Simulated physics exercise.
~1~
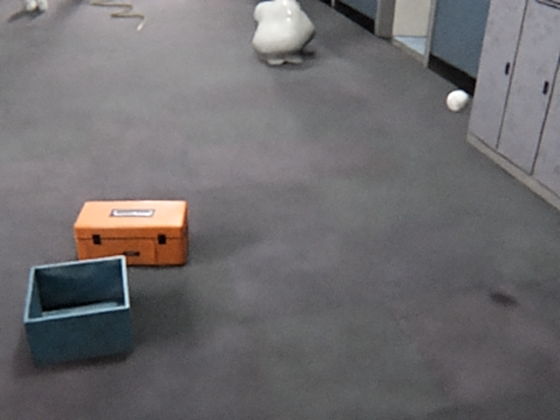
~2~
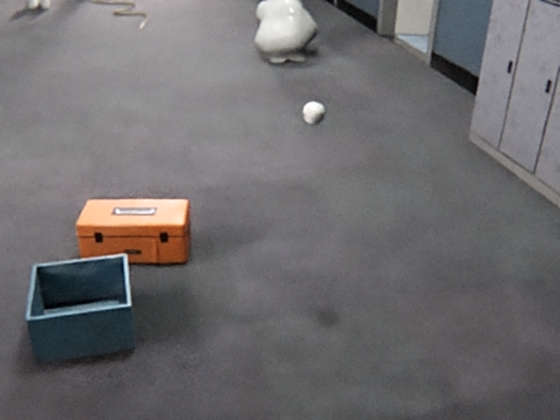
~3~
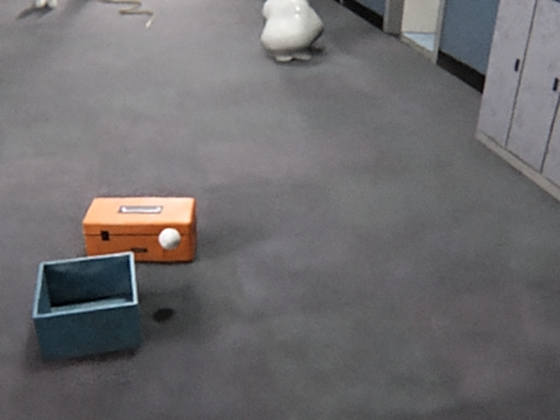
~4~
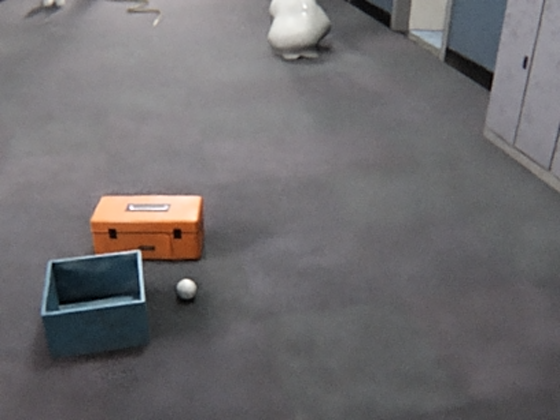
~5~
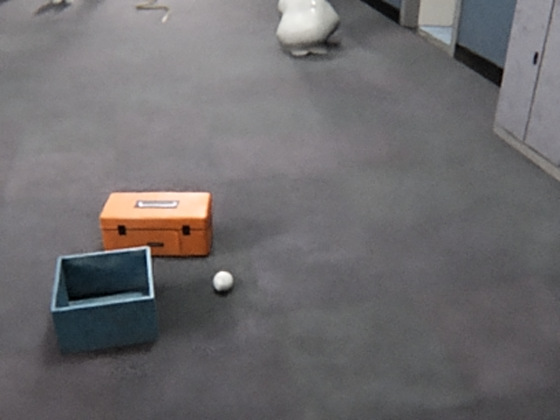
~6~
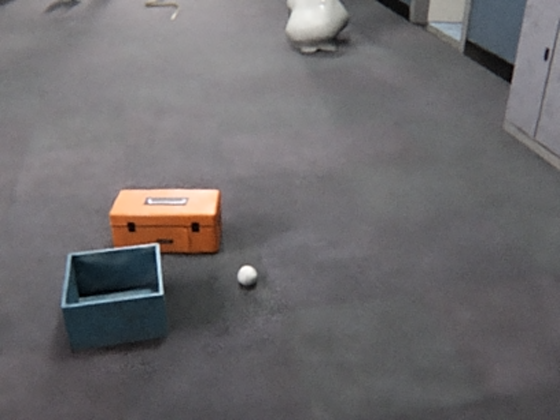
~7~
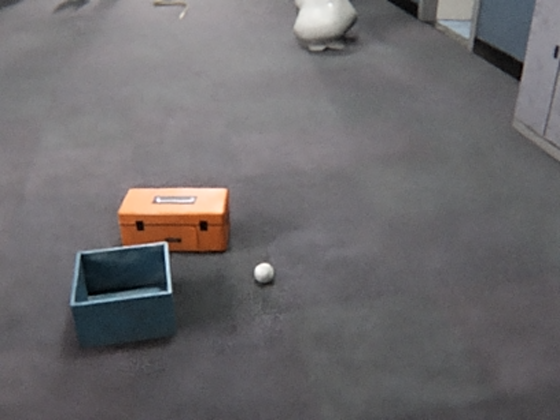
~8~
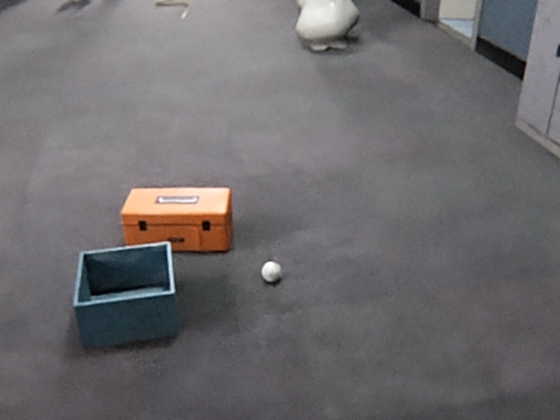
A white ball flew in from the right toward an empty blue box, dropped in front of the orange toolbox and missed the opening, then drifted back to the right across the gray floor and ended up resting outside the box.
